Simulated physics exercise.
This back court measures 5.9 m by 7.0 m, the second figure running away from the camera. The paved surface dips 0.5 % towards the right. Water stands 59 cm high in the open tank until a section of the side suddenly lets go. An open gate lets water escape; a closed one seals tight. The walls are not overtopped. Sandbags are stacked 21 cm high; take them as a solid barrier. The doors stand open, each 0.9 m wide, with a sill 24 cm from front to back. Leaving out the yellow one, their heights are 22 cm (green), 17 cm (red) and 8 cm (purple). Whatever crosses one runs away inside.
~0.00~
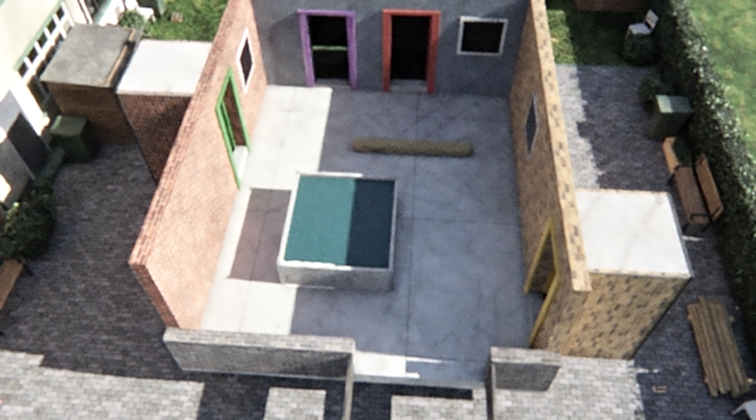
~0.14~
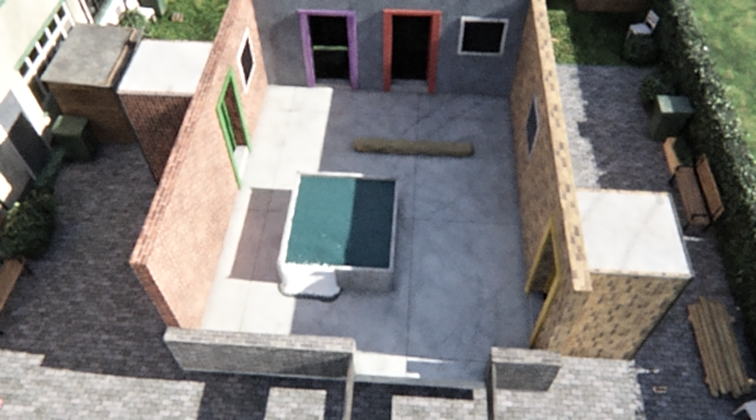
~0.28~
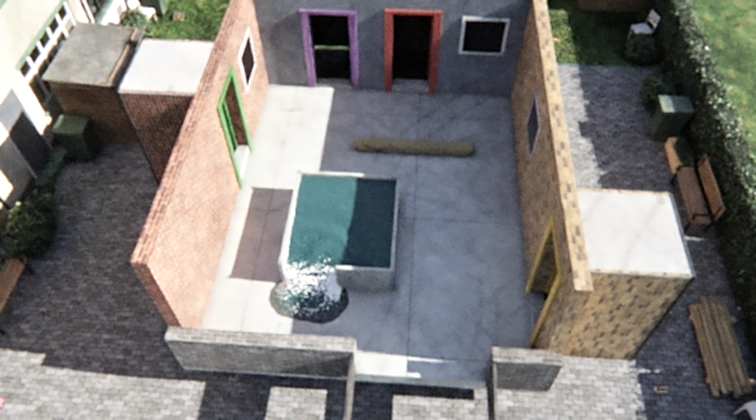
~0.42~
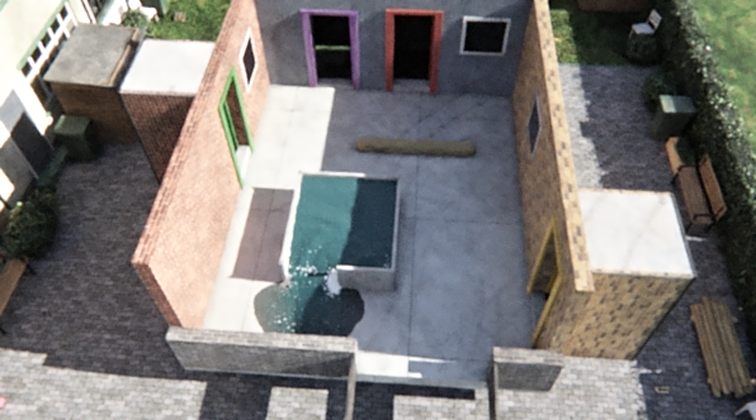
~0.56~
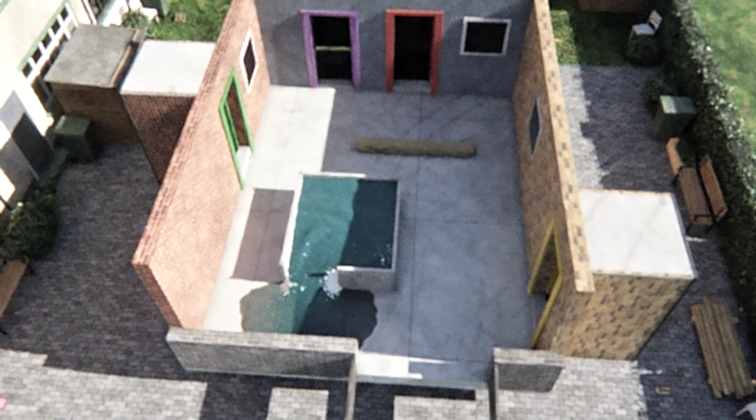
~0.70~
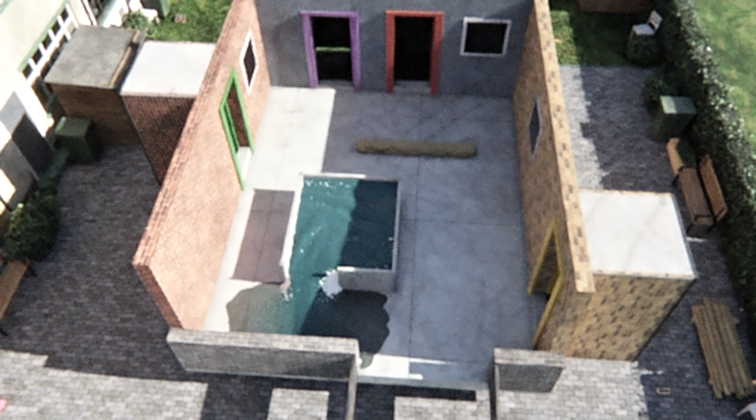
The clip opens on a walled court seen from above, with still, blue-green water in an open tank. Water bursts from the tank's front left side, churning white onto the pale floor, then spreads as a dark pool towards the low front wall and out to both sides while still pouring out.
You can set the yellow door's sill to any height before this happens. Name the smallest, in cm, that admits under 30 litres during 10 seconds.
Close to 8 cm is just enough.
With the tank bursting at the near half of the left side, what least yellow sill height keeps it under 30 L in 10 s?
Some 13.0 cm.
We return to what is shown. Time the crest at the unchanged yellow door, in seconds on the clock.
At about 3.2 s.
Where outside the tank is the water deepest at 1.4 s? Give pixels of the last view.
Around (198, 350).
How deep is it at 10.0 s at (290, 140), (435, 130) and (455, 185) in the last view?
In that order: 3, 5 and 3 cm.
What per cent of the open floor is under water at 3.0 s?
Some 40 per cent of it.
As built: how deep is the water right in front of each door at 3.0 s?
Depths in cm: Yellow 12, green 3, red 0, purple 0.
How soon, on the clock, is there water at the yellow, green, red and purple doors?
Arrival: Yellow 2.6 s, green 2.8 s, red 5.5 s, purple 4.5 s.
After 1.4 s water covers 10 % of the floor, deepest (48 cm) near (198, 350); it has not reached the yellow door.
After 3.0 s water covers 40 % of the floor, deepest (32 cm) near (198, 350); 12 cm at the yellow door, 0 litres in over its 19 cm sill.
After 10.0 s water covers 95 % of the floor, deepest (14 cm) near (512, 144); 7 cm at the yellow door, 0 litres in over its 19 cm sill.
At the yellow door as built, the water arrived by 2.7 s and peaked near 14 cm at 3.2 s.
Run again over the same 10 s with other heights there, 54 litres in over 6.5 cm, 16 litres over 9 cm. The limit of 30 litres is kept from about 8 cm up.
